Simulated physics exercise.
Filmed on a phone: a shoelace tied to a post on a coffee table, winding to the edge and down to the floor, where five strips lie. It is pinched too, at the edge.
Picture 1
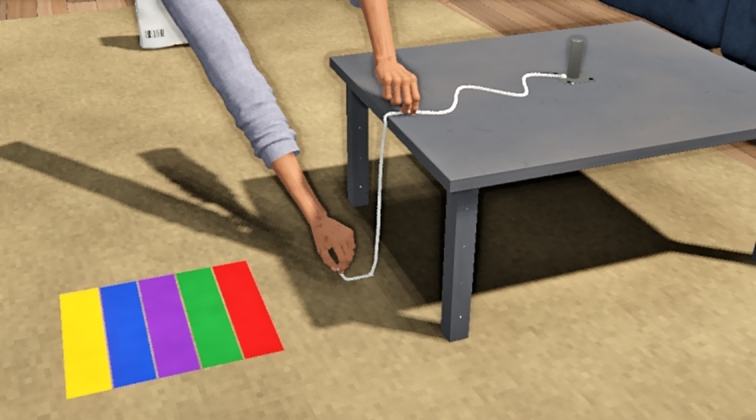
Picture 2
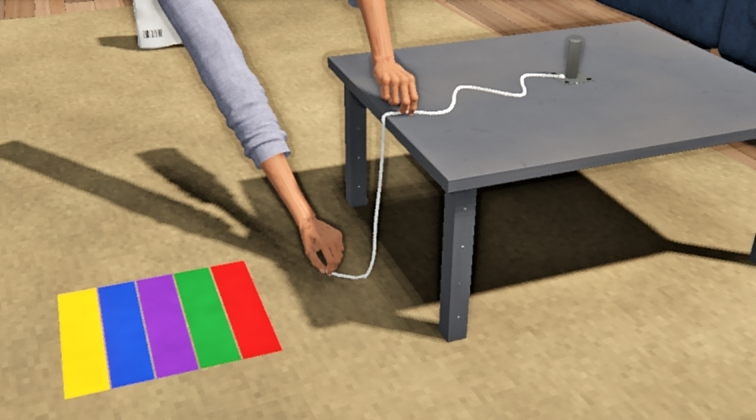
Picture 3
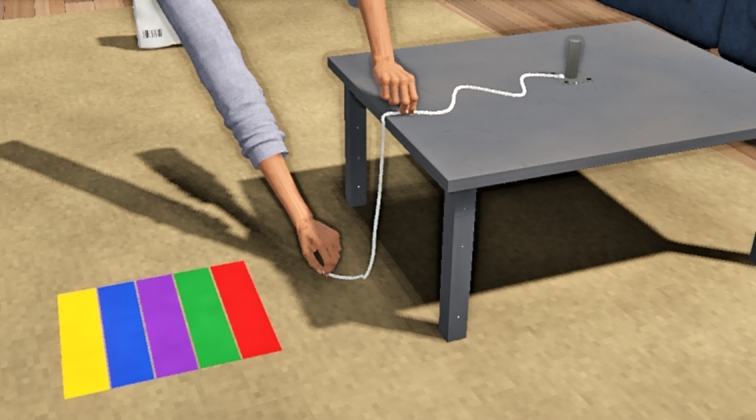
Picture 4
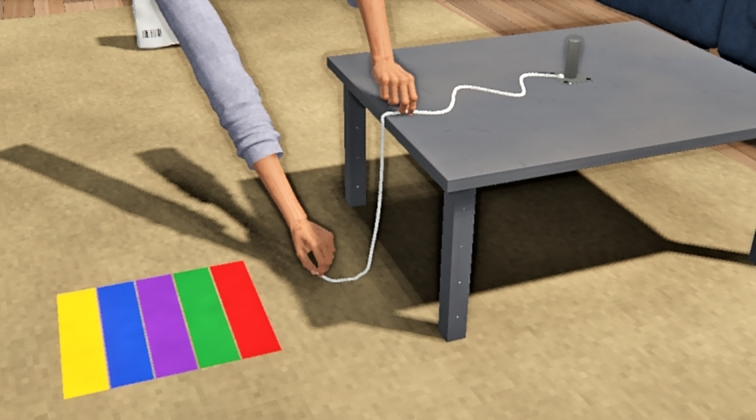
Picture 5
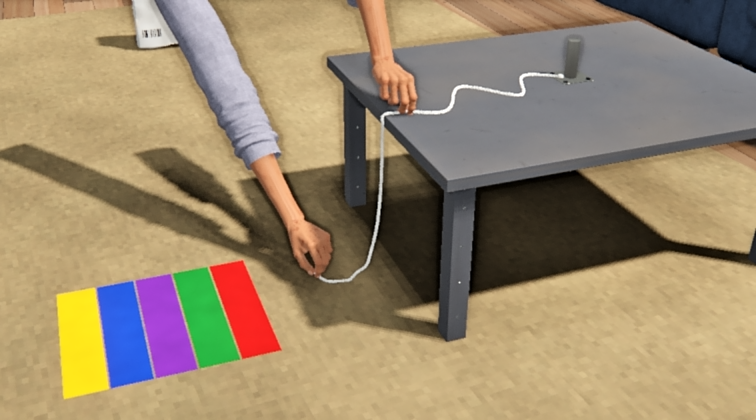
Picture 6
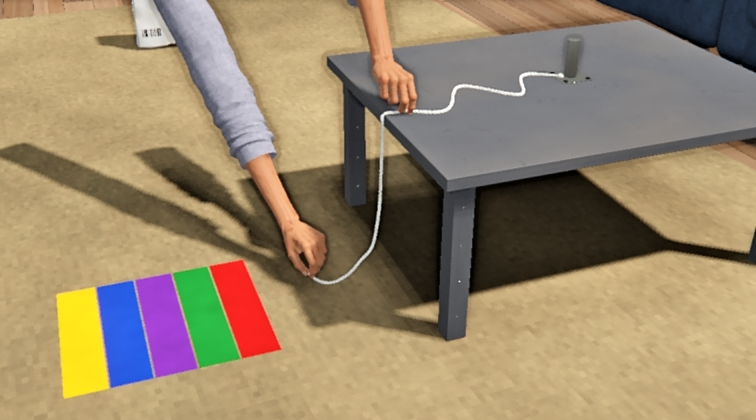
On a rug beside a grey coffee table, one hand pinched a white cord at the table's edge while the other drew its lower end slightly left along the floor, near five coloured strips.
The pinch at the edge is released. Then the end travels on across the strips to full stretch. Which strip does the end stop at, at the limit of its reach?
It stops at the blue strip.
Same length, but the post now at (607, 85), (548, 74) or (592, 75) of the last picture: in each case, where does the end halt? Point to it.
Respectively (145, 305), (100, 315) and (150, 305).
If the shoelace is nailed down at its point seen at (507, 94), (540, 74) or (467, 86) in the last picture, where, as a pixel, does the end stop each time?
Roughly (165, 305), (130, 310) and (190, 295), in that order.
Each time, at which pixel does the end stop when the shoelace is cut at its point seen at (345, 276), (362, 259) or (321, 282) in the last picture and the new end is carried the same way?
First (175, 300), then (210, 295), then (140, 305).
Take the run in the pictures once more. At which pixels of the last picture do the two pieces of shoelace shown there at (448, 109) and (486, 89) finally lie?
(369, 124) and (450, 98), roughly.
Soon after, end near (208, 294); over green.
After that, end near (153, 305); over purple.
At the stop, end near (118, 312); over blue. It halts on the blue strip.
